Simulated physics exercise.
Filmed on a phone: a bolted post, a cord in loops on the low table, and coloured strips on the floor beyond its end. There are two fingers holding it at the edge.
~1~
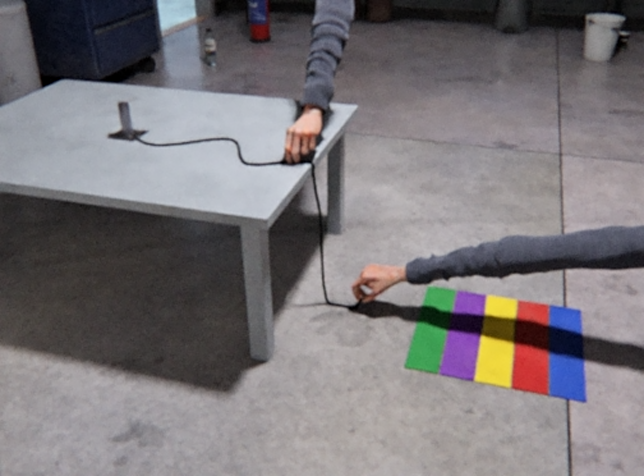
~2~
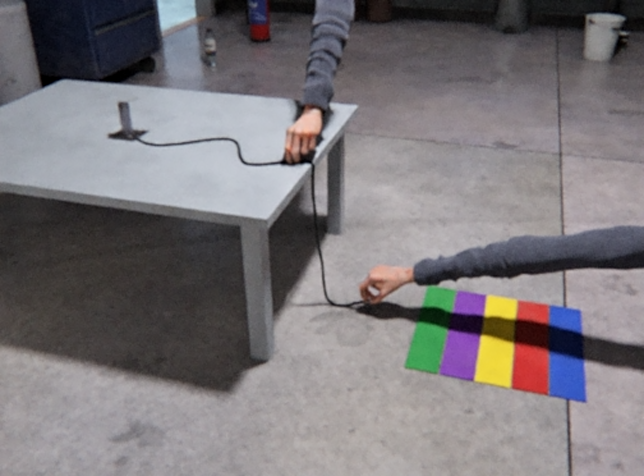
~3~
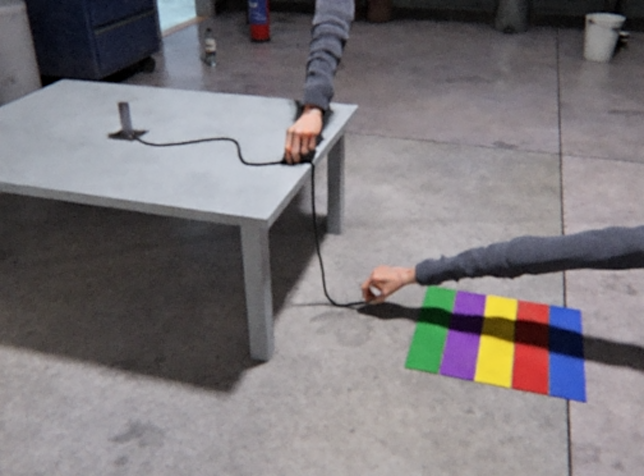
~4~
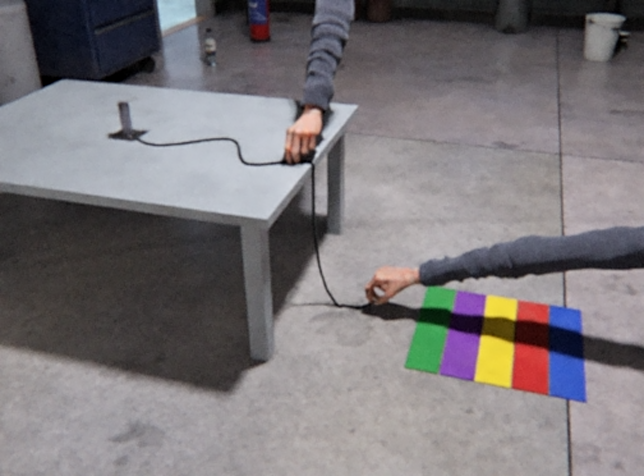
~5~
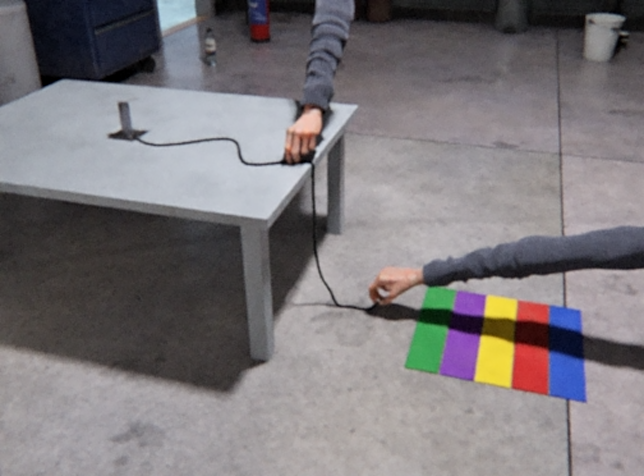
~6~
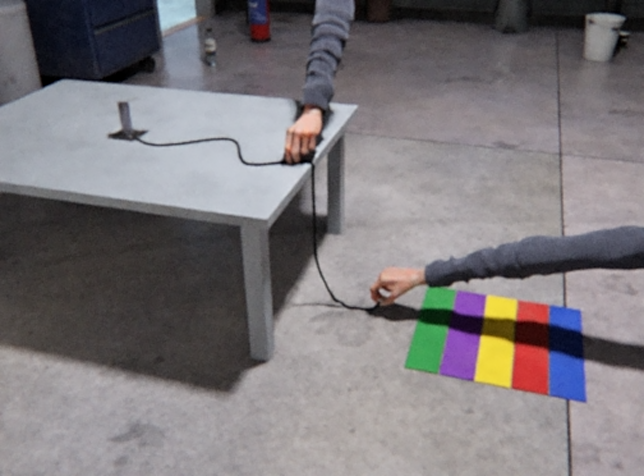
We see one hand pressing a dark cord at the edge of a low grey table while another hand, near the floor, draws the cord's lower end slightly right, toward the green side of a row of coloured strips.
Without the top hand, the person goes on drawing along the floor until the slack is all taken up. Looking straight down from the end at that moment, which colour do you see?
You see red.
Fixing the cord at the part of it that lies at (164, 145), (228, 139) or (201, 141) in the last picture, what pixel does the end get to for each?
Readings in order - (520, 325), (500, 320), (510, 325).
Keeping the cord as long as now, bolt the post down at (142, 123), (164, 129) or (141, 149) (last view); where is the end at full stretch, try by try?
Places per try: (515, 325); (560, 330); (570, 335).
A little later, end near (473, 317); over purple.
Next, end near (508, 323); over yellow.
When it is tight, end near (530, 327); over red. It gets as far as the red strip.
